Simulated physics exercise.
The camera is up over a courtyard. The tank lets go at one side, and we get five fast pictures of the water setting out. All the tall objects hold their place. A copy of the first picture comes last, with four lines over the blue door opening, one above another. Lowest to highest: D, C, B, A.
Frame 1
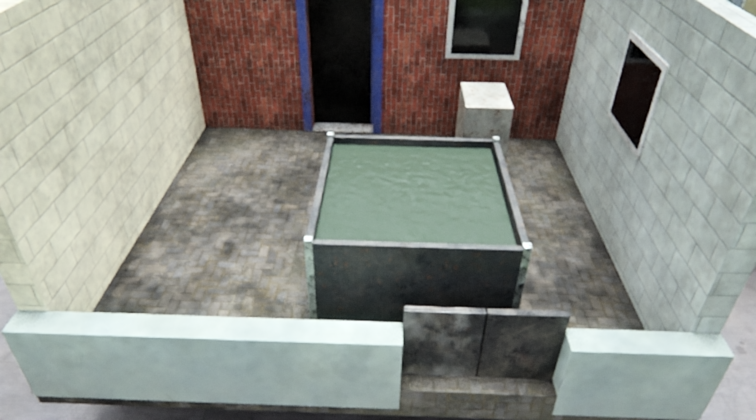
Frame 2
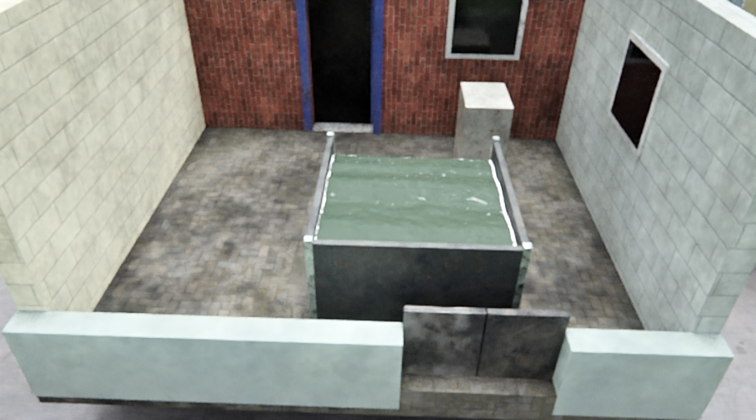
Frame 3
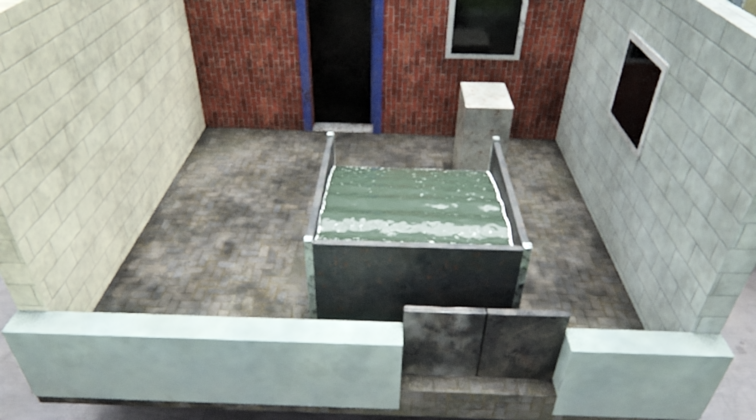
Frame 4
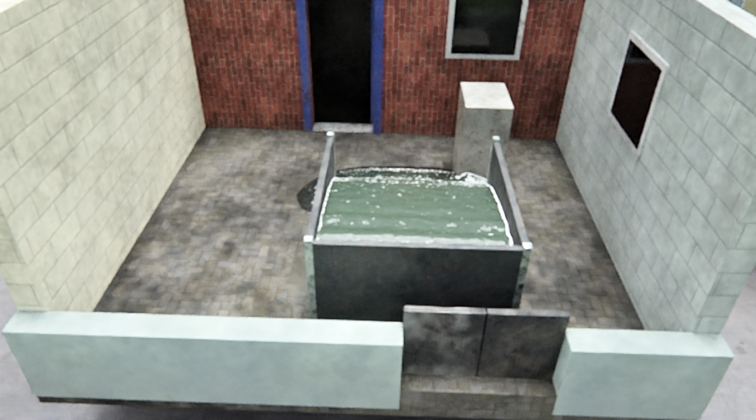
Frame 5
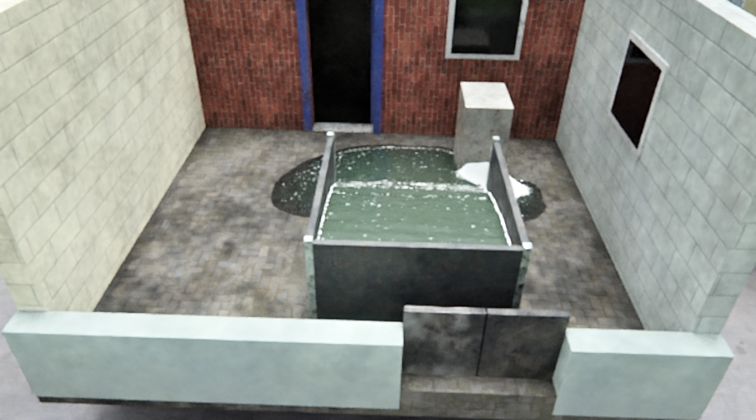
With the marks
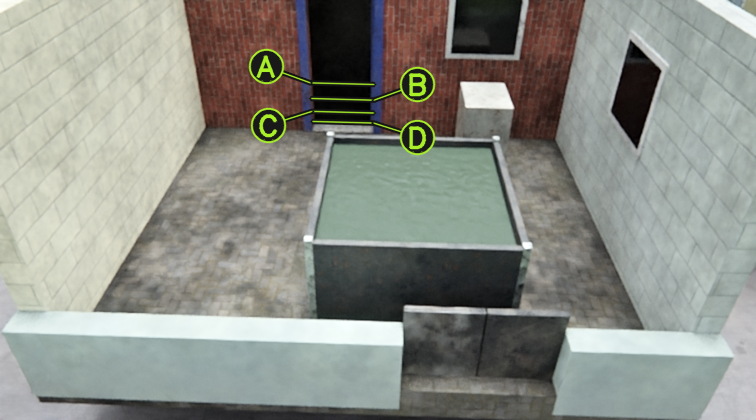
The footage shows a walled courtyard with a tank of green water; the tank's far side disappears, the water surges and foams within it, then spreads out behind onto the paving around a pale block near the brick wall.
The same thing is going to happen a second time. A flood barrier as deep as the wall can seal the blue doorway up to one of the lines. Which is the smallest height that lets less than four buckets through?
B will do.
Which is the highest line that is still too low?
C it is.
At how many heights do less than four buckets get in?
Two of the four.
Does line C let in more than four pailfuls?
Yes, it does.
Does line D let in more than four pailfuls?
Yes, that goes wrong.
On the marked copy, A at (342, 83); B at (342, 99); C at (342, 112); D at (343, 122); from the bottom up D, C, B, A.
With A, nothing gets over.
With B, a splash gets over, under a bucket.
With C, about 9 bucketfuls get in.
With D, dozens of bucketfuls pour in.
